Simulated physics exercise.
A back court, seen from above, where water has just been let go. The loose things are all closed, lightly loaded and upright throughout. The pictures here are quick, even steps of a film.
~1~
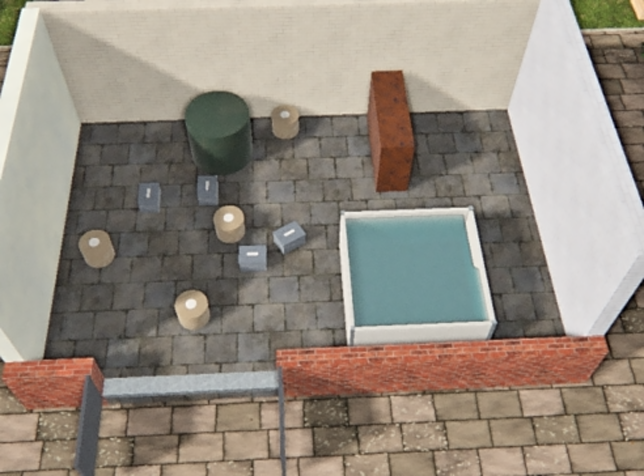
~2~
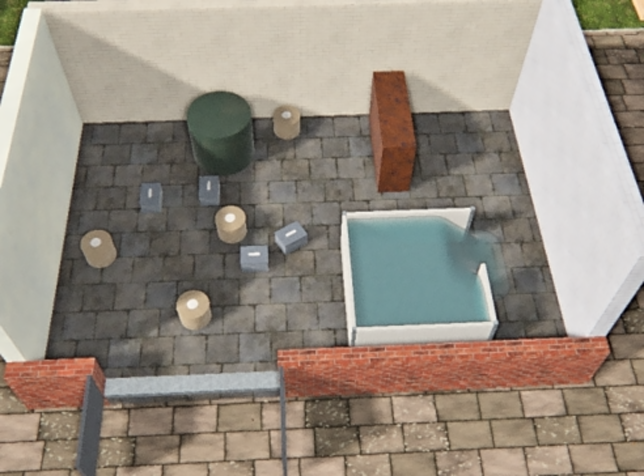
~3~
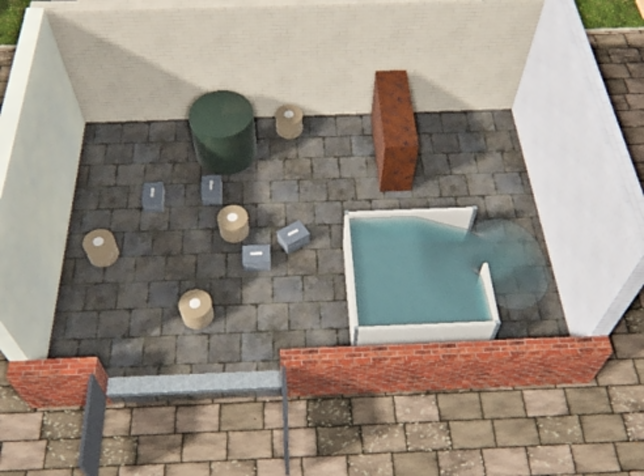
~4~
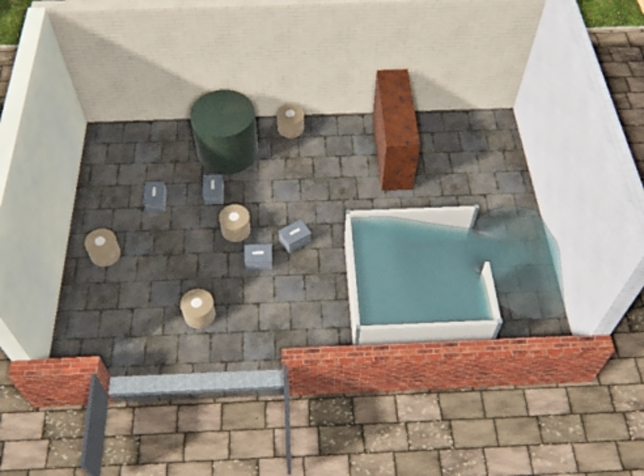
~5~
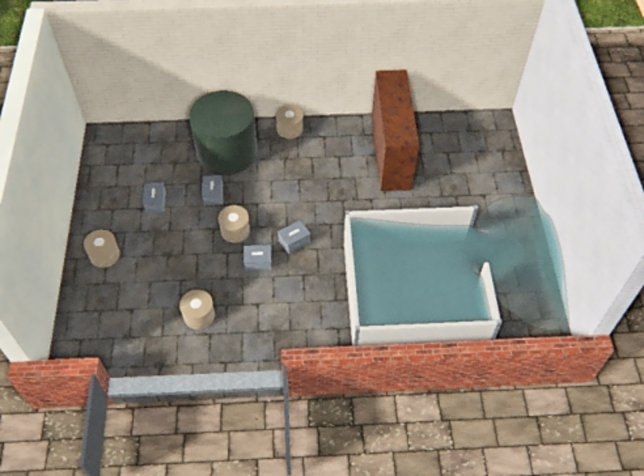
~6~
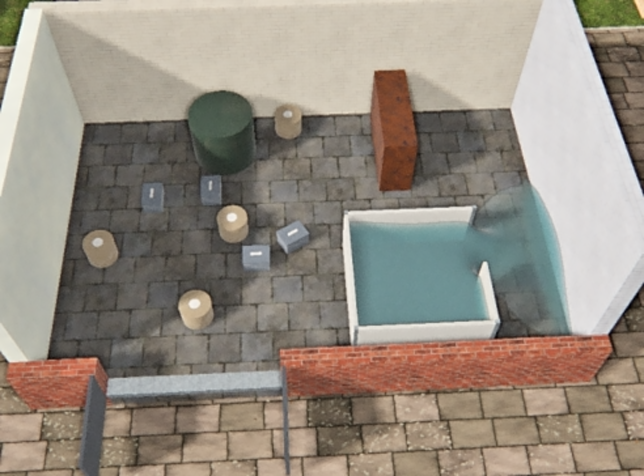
Teal water pours through a gap in the right side of a white-walled pool, spreads across the dark paving and reaches the white wall at right, while the drums, small boxes and brown block stay where they are.
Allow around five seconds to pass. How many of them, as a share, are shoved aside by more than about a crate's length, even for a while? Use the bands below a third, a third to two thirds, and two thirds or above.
It falls below a third.
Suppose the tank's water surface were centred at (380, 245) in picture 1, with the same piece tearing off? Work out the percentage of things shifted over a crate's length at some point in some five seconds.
The share comes to close to 0 percent.
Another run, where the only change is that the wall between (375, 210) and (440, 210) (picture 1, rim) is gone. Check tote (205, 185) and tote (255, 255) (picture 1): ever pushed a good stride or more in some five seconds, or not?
Well, going one by one, it's full distance reached for the first and distance not reached for the second.
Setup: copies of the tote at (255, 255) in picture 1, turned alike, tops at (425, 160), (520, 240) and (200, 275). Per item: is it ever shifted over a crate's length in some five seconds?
Result by item: Gets dislodged / gets dislodged / stays where it is.
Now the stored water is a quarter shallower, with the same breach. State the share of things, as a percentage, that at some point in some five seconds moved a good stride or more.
0 % or so.
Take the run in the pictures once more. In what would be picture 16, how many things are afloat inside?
Result - 0.
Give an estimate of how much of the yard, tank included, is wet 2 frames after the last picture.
My guess is around 20 per cent.
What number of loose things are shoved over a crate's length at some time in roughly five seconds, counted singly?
I count 0 of them.
A moment on, 0 of 8 are well off their spots; 0 afloat.
Next, 0 of 8 are well off their spots; 0 afloat.
Later, 0 of 8 are well off their spots; 0 afloat.
In the end, 0 of 8 are well off their spots, and 0 have been at some point; 0 afloat.
